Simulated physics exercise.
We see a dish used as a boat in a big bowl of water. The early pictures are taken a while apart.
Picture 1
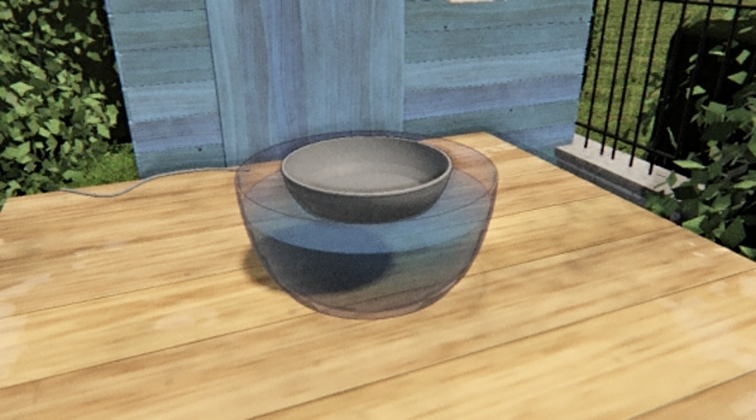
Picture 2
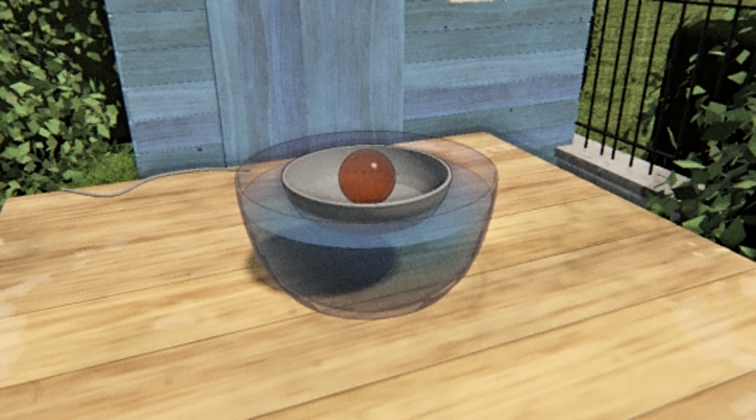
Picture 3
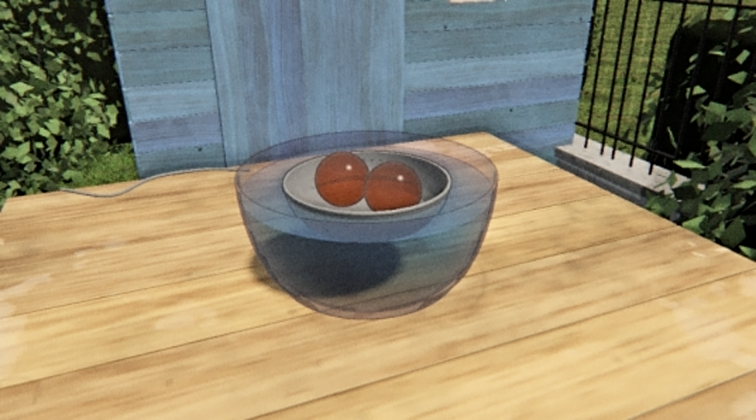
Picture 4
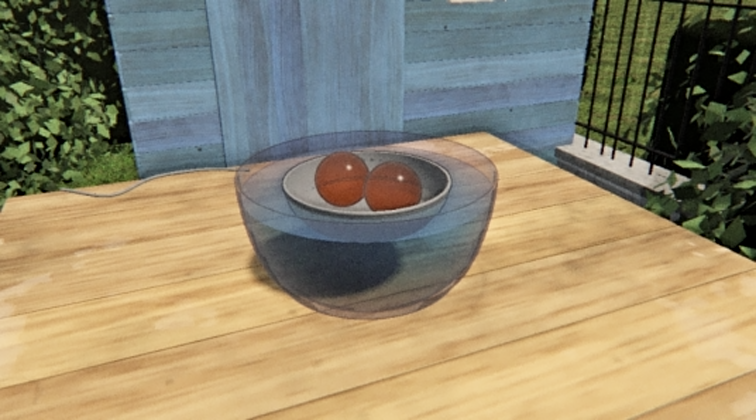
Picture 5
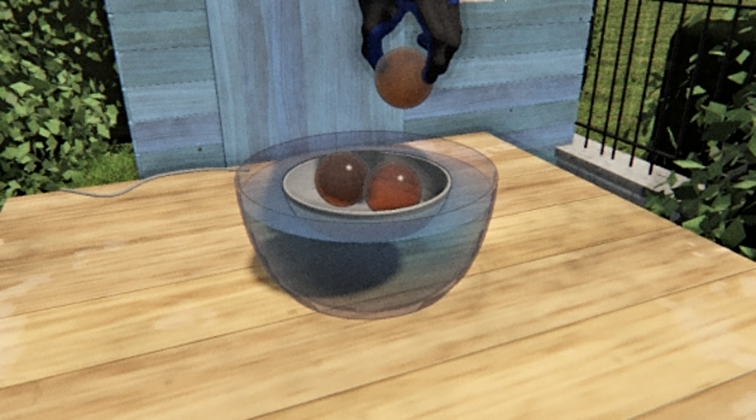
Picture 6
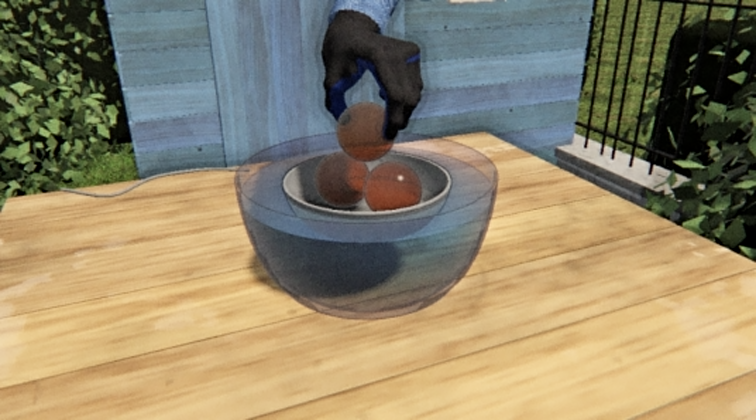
A small gray dish floating in a clear bowl of water sat lower as first one, then two reddish-brown balls appeared in it, and then a dark-gloved hand lowered another ball toward them from above.
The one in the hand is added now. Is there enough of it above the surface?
The dish is swamped.
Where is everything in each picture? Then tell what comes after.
Dish (367, 163) empty; most of its side above the surface, in the first picture.
Dish (367, 173) with one aboard; about half of its side above the surface, in the second picture.
Dish (367, 179) with two aboard; about a fifth of its side above the surface, in the third picture.
Dish (367, 179) with two aboard; about a fifth of its side above the surface, in the fourth picture.
Dish (367, 179) with two aboard; about a fifth of its side above the surface; the next glass marble in the hand at (404, 79), in the fifth picture.
Dish (367, 179) with two aboard; about a fifth of its side above the surface; the next glass marble in the hand at (366, 132), in the sixth picture.
A moment on, the glass marble is in and the dish dips.
Further on, water pours in over its edge.
When it is over, the dish lies on the bottom with its load.
